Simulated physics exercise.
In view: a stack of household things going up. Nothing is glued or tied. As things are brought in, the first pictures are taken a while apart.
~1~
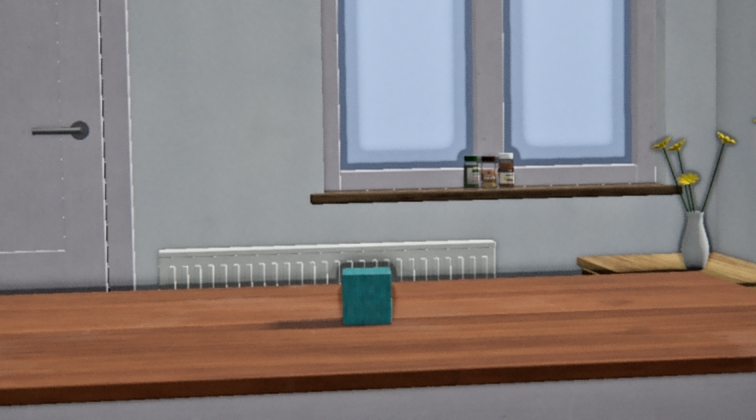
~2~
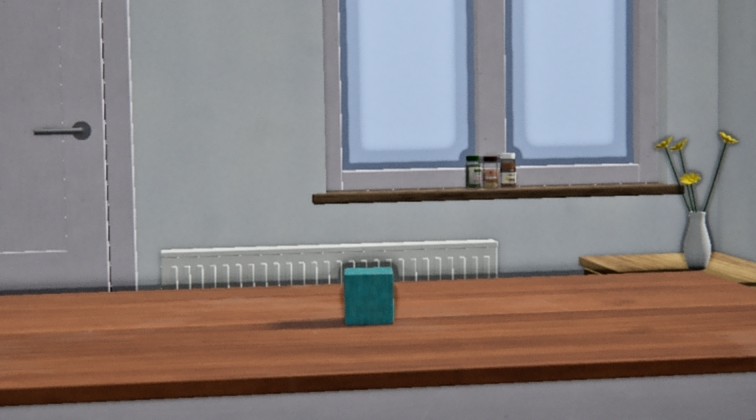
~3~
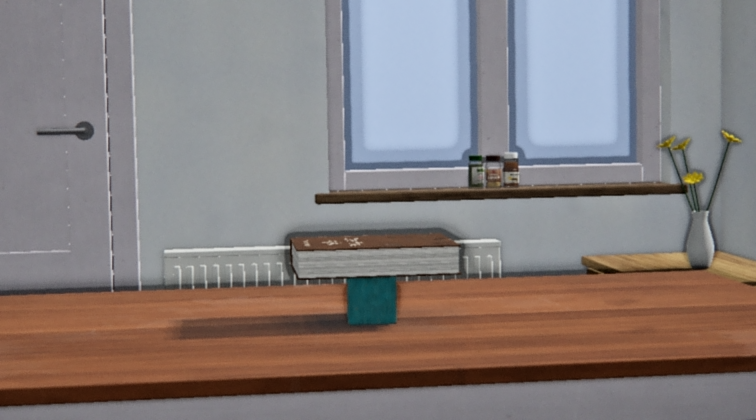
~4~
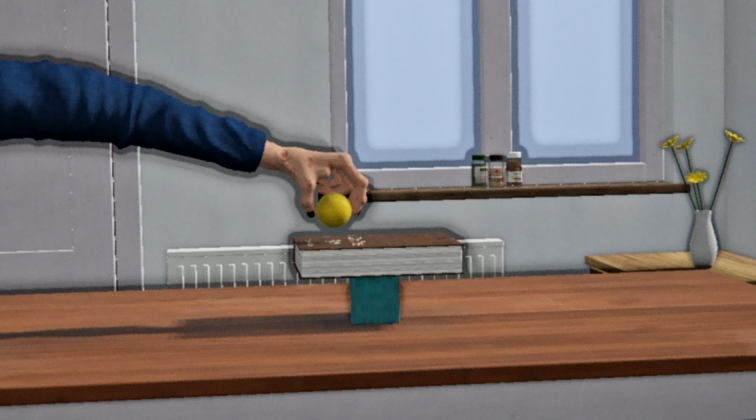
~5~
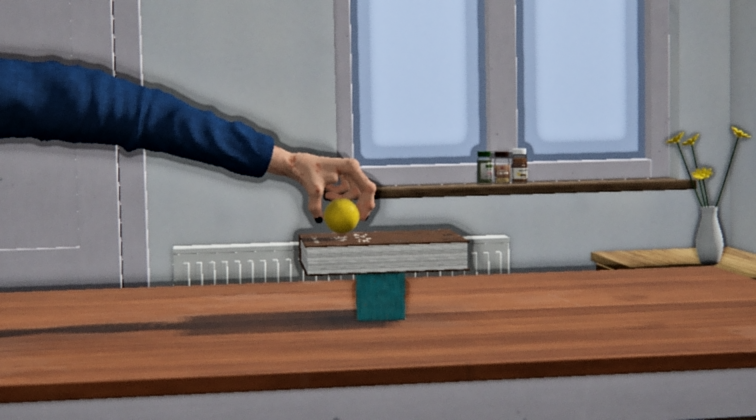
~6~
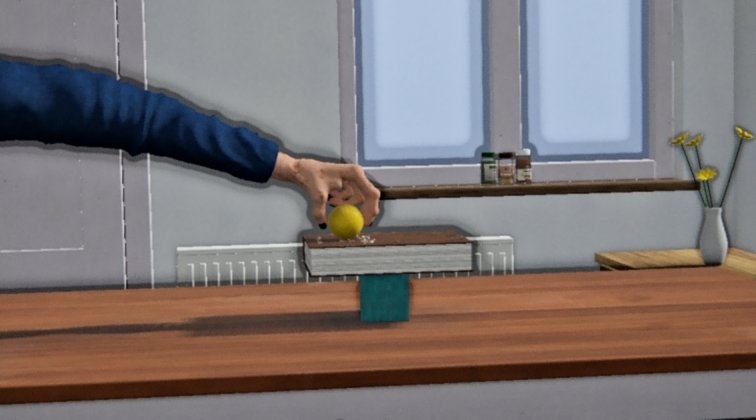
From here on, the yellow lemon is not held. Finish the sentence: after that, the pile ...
The pile stays as it was.
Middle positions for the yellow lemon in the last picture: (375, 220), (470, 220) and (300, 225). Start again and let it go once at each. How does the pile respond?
Try 1: Stable. Try 2: Falls over. Try 3: Falls over.
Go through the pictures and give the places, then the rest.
In the first frame, the last thing is not in view yet; turquoise block (367, 296).
In the second frame, the last thing is not in view yet; turquoise block (369, 296).
In the third frame, the last thing is not in view yet; turquoise block (372, 295).
In the fourth frame, on its way; yellow lemon (334, 210); turquoise block (375, 295).
In the fifth frame, on its way; yellow lemon (342, 216); turquoise block (380, 292).
In the sixth frame, in place under the hand; yellow lemon (346, 222); turquoise block (384, 293).
Then, 0.20 s later than the last frame, all is still.
Then, 0.80 s later than the last frame, yellow lemon resting near (346, 222).
When it is over, all 3 as before. End places, in pixels of the last picture, yellow lemon near (345, 222). The pile stays up.
